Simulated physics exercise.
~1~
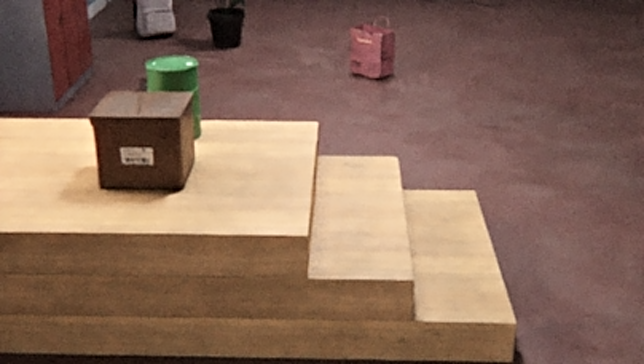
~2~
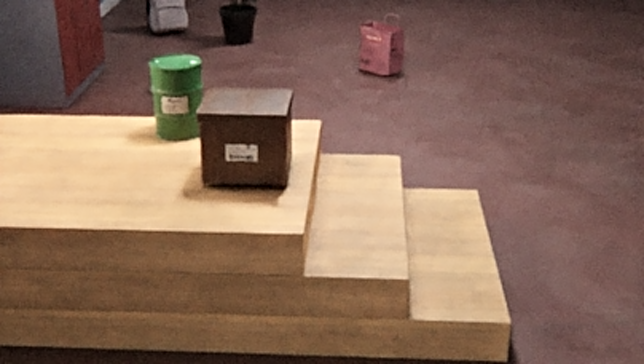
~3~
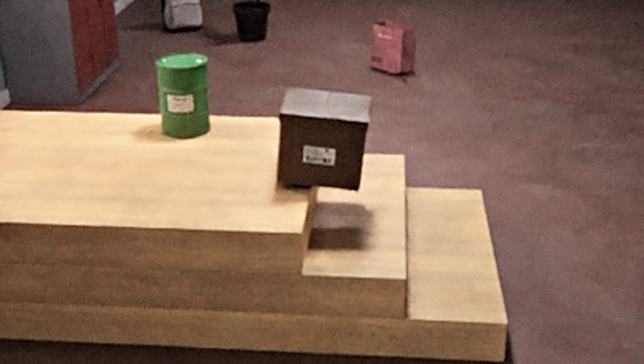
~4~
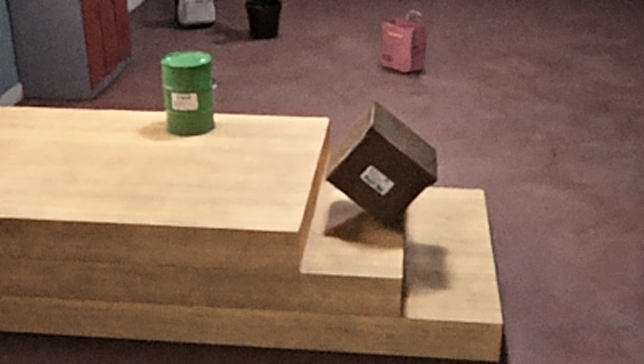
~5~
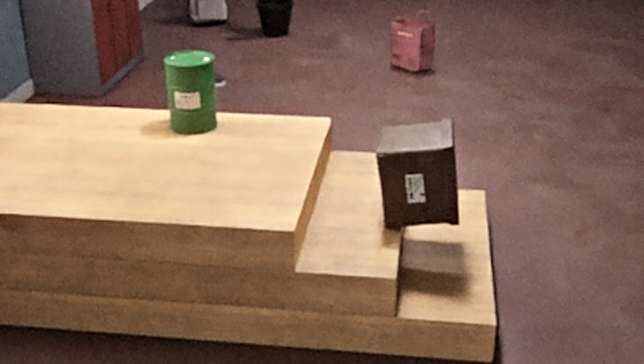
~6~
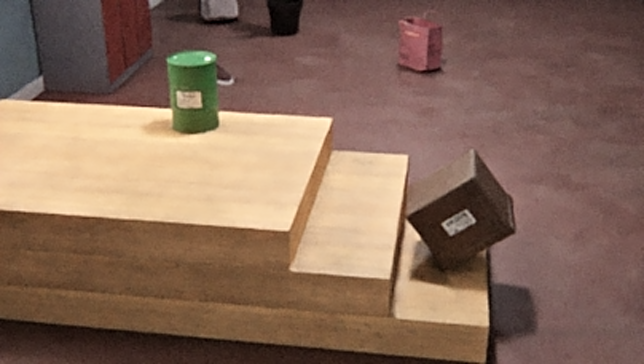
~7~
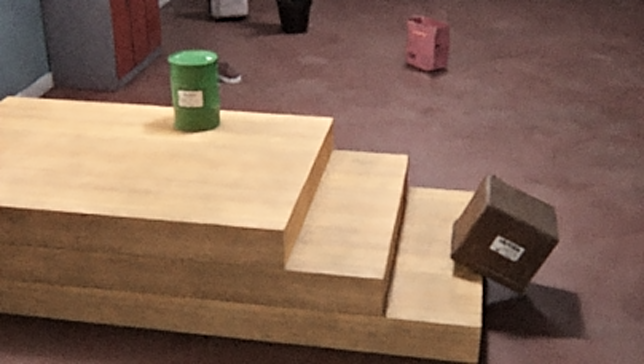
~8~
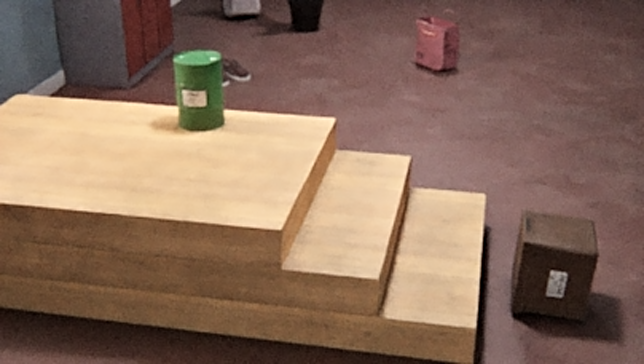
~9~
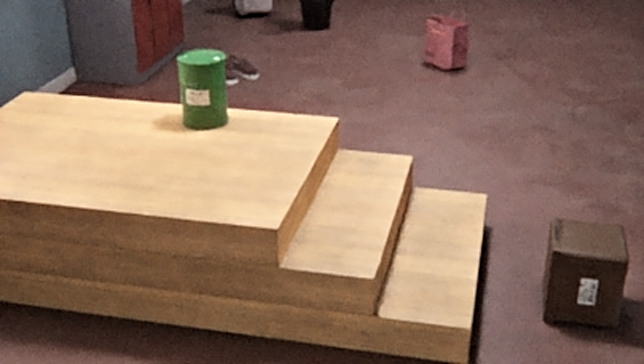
Brown box sliding right past a green canister, tumbling down the wooden platform's steps and coming to rest on the floor.
